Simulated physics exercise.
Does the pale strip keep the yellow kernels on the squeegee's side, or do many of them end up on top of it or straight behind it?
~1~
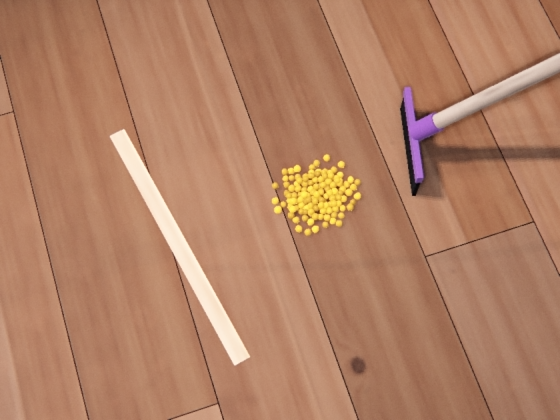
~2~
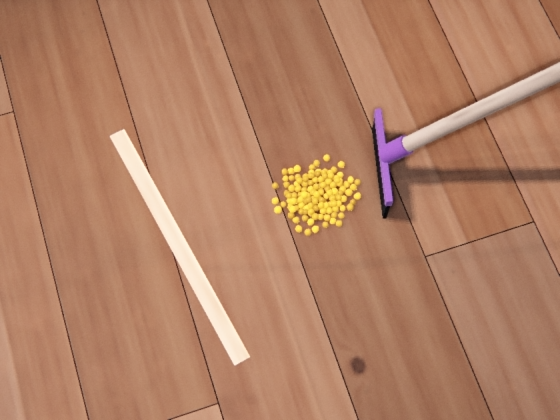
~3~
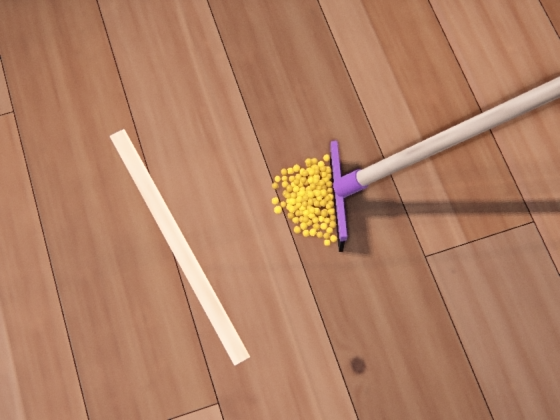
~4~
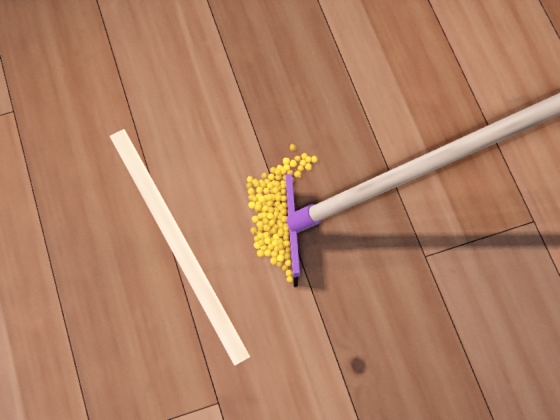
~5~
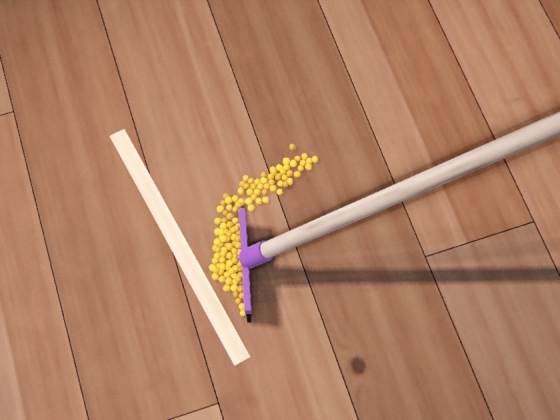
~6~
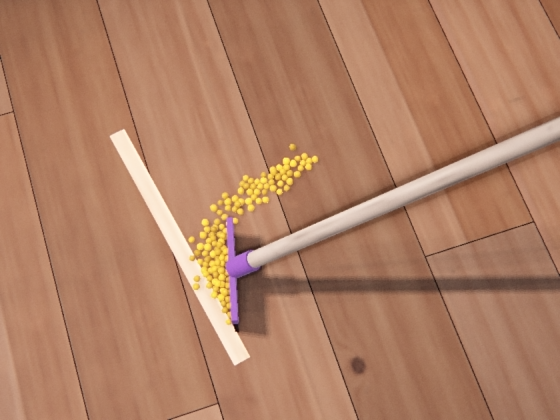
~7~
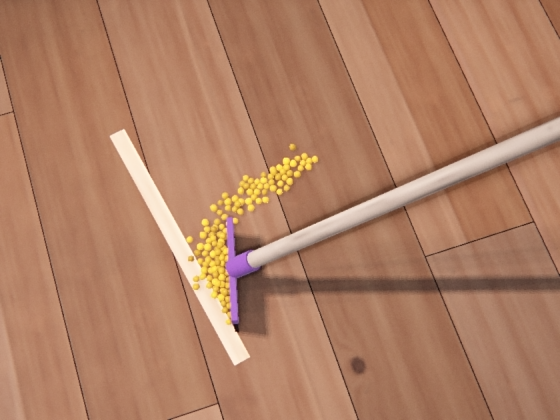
The kernels stay on the squeegee's side. Some bunch up against the strip and others lie in a trail, with essentially none ending on top of it or straight behind it.
